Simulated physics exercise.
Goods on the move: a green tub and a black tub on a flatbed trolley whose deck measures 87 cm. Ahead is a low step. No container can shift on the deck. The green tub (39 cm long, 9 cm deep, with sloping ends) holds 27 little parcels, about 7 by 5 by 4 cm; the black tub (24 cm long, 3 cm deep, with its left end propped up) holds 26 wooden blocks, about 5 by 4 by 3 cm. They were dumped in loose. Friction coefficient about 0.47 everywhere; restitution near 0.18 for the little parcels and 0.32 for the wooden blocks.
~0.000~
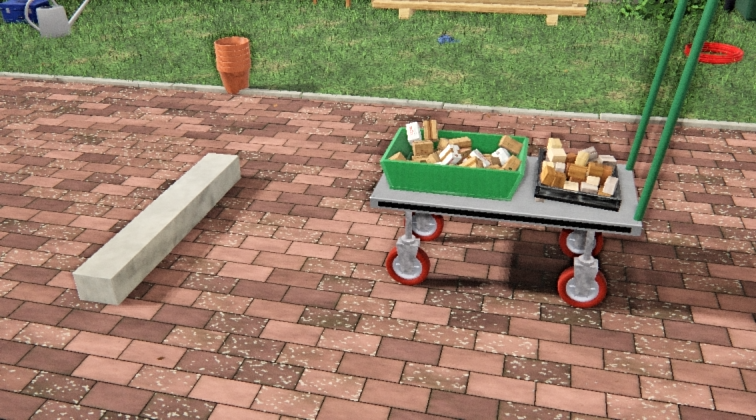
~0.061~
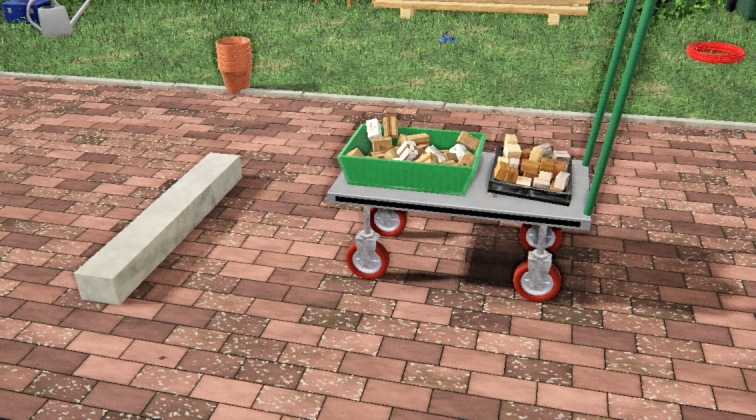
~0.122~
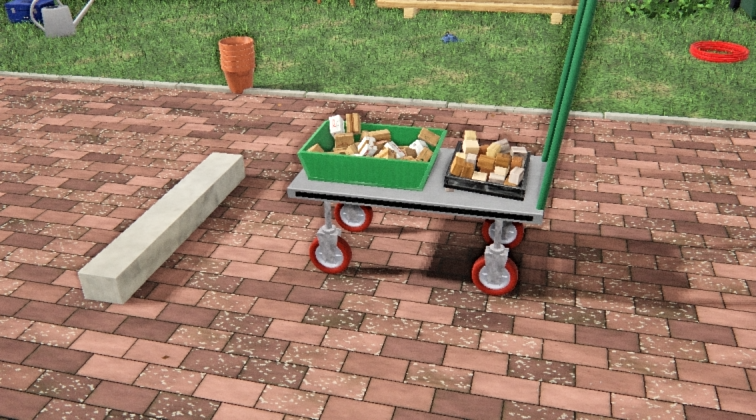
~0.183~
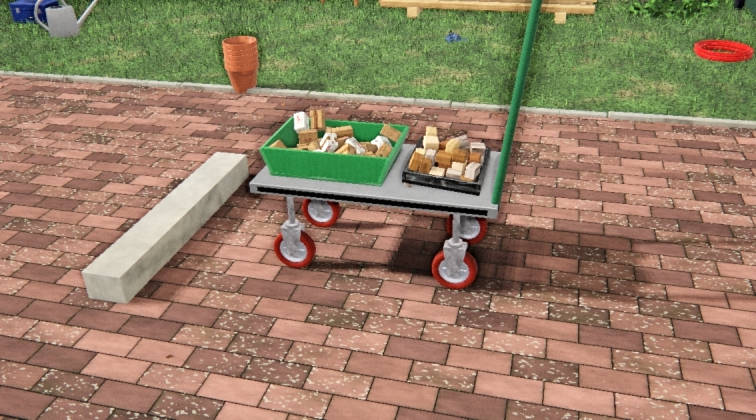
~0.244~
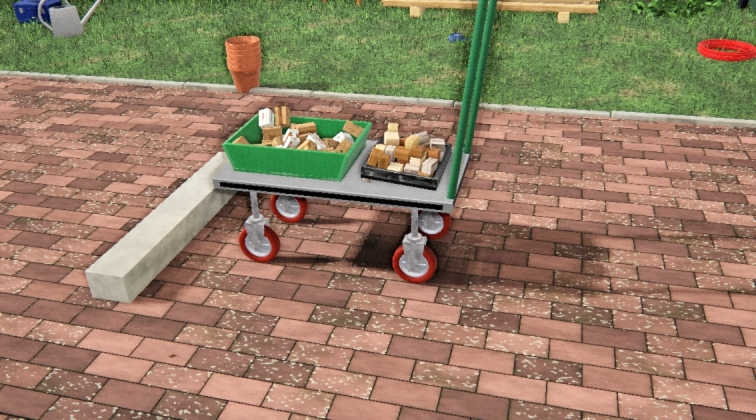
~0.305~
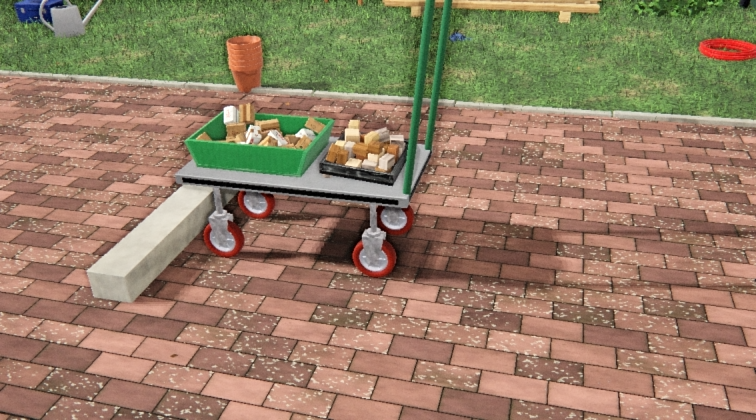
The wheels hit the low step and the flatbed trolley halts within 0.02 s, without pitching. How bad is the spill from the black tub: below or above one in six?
It sheds over a sixth of them.
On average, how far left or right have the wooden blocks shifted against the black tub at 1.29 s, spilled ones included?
Some 2 cm rightwards.
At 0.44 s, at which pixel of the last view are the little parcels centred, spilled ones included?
At about (208, 131).
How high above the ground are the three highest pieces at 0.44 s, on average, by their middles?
Roughly 54 cm.
After 0.34 s, impact.
After 0.44 s, the green tub has all 27 and the black tub is down by 4 of 26.
After 0.56 s, the green tub is down by 1 of 27 and the black tub is down by 6 of 26.
After 0.79 s, the green tub is down by 2 of 27 and the black tub is down by 10 of 26.
Outcome (at 1.29 s), the green tub is down by 2 of 27 and the black tub is down by 10 of 26. Asked share, 10 of 26, 38 per cent.
